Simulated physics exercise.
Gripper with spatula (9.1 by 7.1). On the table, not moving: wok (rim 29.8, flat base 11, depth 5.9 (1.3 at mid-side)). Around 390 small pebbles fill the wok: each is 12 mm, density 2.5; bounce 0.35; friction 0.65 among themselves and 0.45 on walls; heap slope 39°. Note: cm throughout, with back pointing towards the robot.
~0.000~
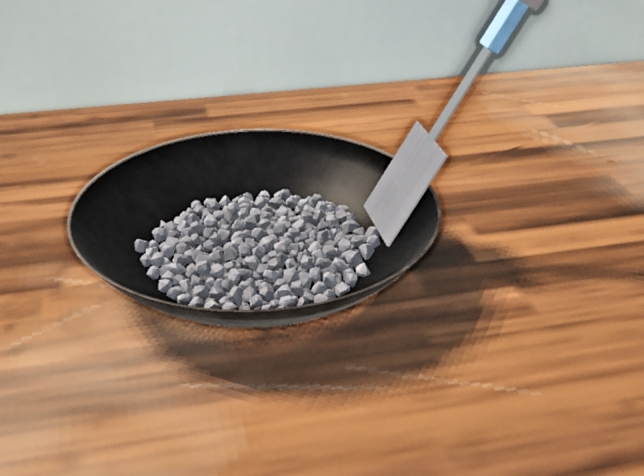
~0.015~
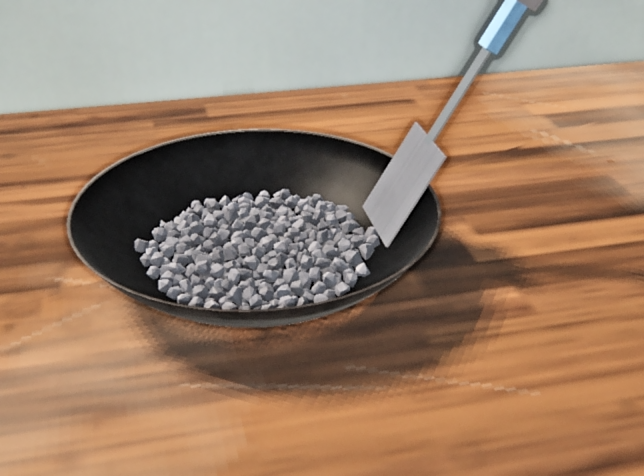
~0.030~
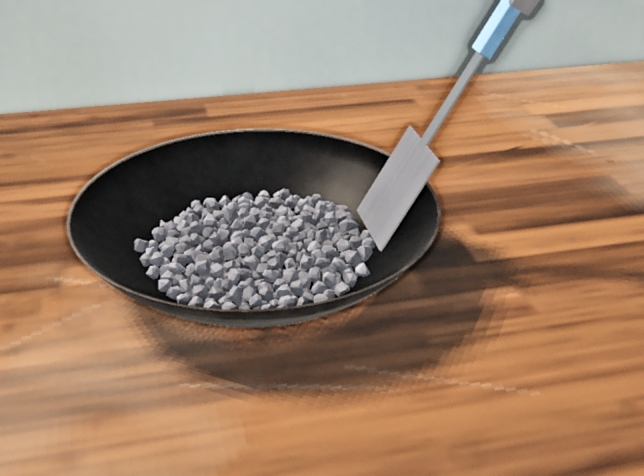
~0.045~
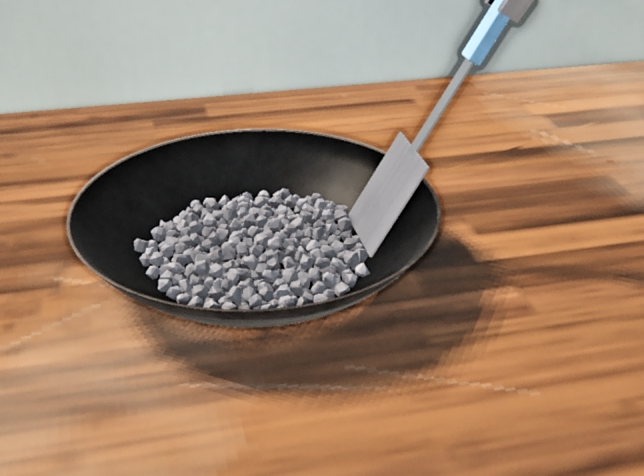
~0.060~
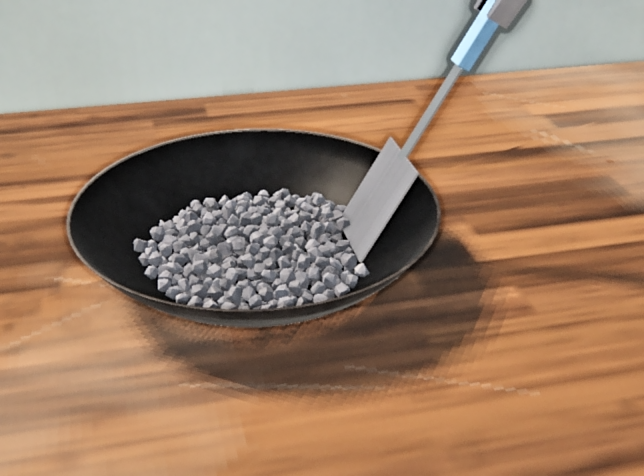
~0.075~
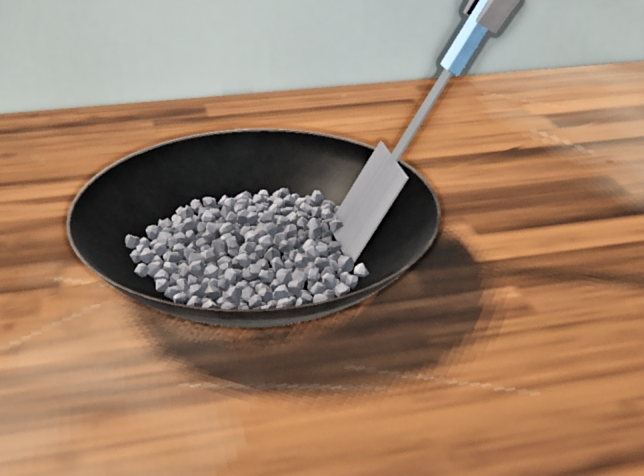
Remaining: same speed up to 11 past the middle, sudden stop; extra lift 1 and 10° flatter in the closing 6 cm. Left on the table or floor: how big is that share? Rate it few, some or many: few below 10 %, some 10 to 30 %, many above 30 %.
Some, 10 to 30 %.
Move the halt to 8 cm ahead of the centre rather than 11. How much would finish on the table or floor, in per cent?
That would give close to 5 per cent.
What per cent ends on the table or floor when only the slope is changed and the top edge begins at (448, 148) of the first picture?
Roughly 20 percent ends on the table or floor.
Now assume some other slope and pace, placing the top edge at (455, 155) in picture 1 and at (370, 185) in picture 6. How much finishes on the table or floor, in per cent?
It works out to about 40 %, more or less.
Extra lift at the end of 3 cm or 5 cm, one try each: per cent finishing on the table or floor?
Roughly 30 per cent, then 20 per cent.
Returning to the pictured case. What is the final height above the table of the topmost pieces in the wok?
Top of the heap: Roughly 7.0 cm above the table top.
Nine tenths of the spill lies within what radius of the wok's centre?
About 30 cm.
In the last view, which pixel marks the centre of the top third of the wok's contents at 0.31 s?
Centre: Roughly (128, 238) in the last picture.
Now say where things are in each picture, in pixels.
Spatula top edge at (432, 138), sloping 60°; upper third of the load around (264, 240), from x 140 to 375, top at y 195; 392 in the wok, in the first picture.
Spatula top edge at (430, 139), sloping 60°; upper third of the load around (264, 240), from x 140 to 375, top at y 195, in the second picture.
Spatula top edge at (424, 143), sloping 60°; upper third of the load around (264, 239), from x 140 to 370, top at y 195, in the third picture.
Spatula top edge at (414, 149), sloping 60°; upper third of the load around (265, 239), from x 140 to 360, top at y 195, in the fourth picture.
Spatula top edge at (404, 154), sloping 60°; upper third of the load around (264, 241), from x 140 to 360, top at y 195, in the fifth picture.
Spatula top edge at (394, 159), sloping 60°; upper third of the load around (253, 239), from x 130 to 360, top at y 195; 392 in the wok, in the sixth picture.
After 0.19 s, sloping 60°, highest piece 6 above the table; 392 in the wok.
After 0.31 s, sloping 58°, highest piece 8 above the table; 389 in the wok, 3 on the blade or in flight.
After 0.57 s, sloping 50°, highest piece 7 above the table; 313 in the wok, 77 on the table or floor, 2 on the blade or in flight.
After 1.62 s, sloping 50°, highest piece 7 above the table; 313 in the wok, 79 on the table or floor.
At rest, 313 in the wok, 79 on the table or floor. That is 20 % on the table or floor.
